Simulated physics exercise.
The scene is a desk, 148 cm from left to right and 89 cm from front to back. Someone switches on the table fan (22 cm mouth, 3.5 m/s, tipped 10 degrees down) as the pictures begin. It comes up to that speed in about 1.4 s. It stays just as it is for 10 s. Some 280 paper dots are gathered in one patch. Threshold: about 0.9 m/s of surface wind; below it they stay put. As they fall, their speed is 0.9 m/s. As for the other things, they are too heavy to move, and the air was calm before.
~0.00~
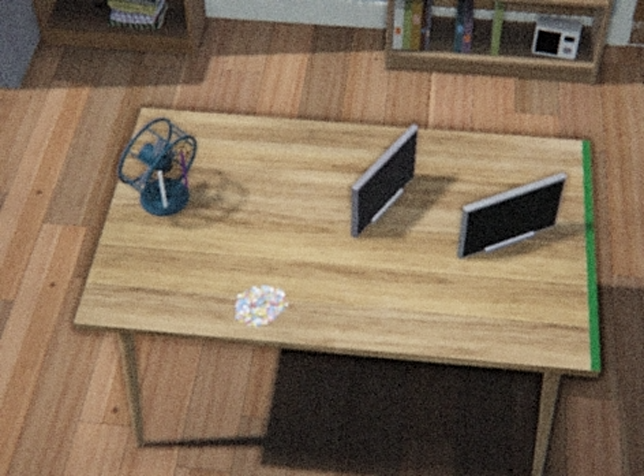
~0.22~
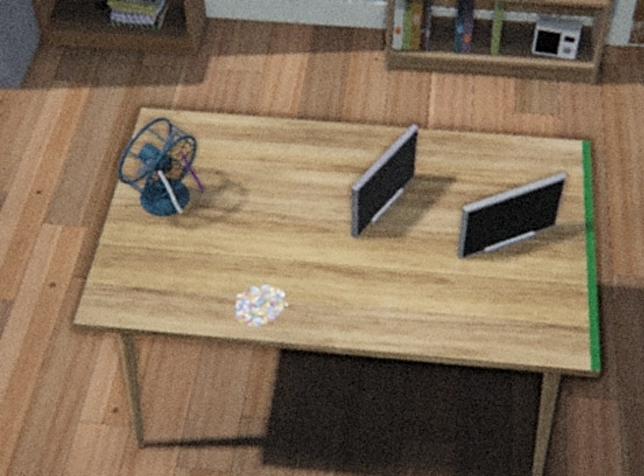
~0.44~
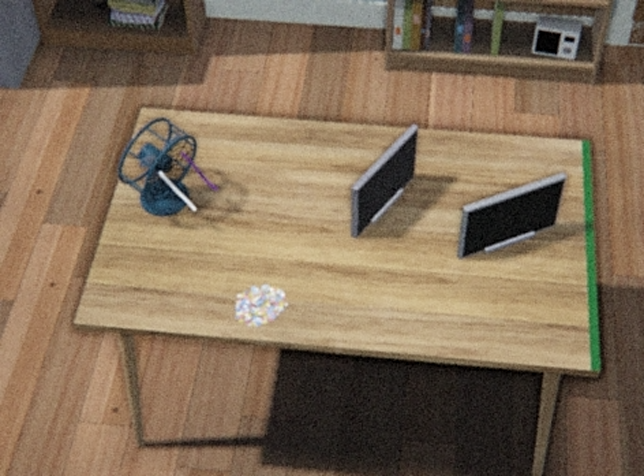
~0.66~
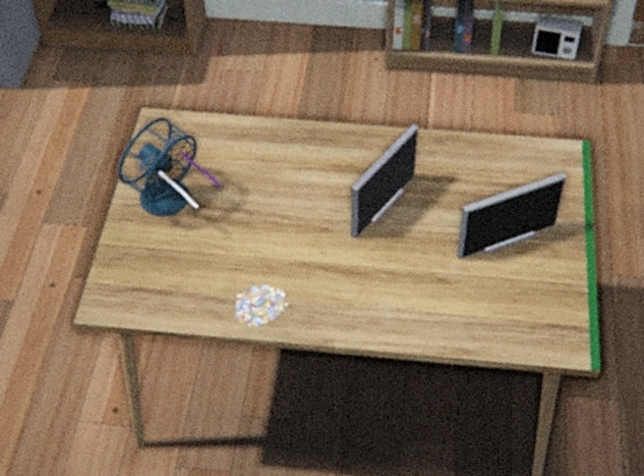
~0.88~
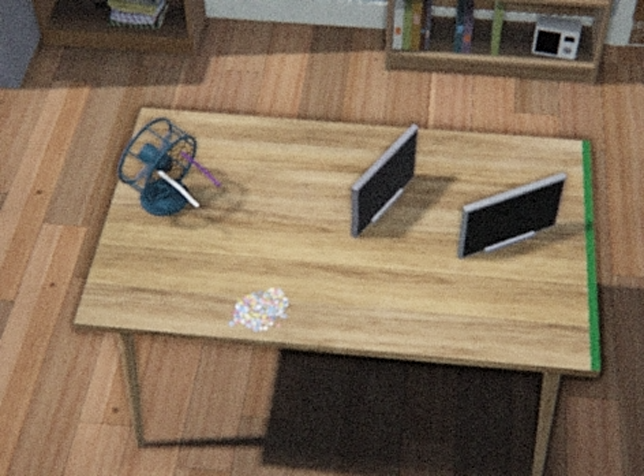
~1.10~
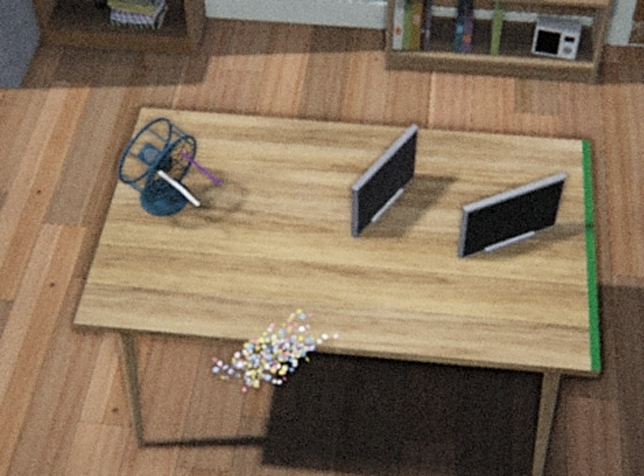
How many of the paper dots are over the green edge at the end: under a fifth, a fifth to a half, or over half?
When it settles, only under one in five lie over the green edge.
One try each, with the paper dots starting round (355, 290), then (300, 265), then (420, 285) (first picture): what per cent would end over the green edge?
Taking the three spots in order, you'd get around 40 percent, 30 percent and 80 percent.
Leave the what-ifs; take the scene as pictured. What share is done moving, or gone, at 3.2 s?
Estimate: Close to 100 %.
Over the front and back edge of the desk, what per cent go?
I'd guess close to 100 percent front and near 0 percent back.
After 2.0 s, 0 % are over the green edge; 100 % have settled or left.
After 3.2 s, 0 % are over the green edge; 100 % have settled or left.
After 5.5 s, 0 % are over the green edge; 100 % have settled or left.
After 10.0 s, at the end, 0 % are over the green edge.
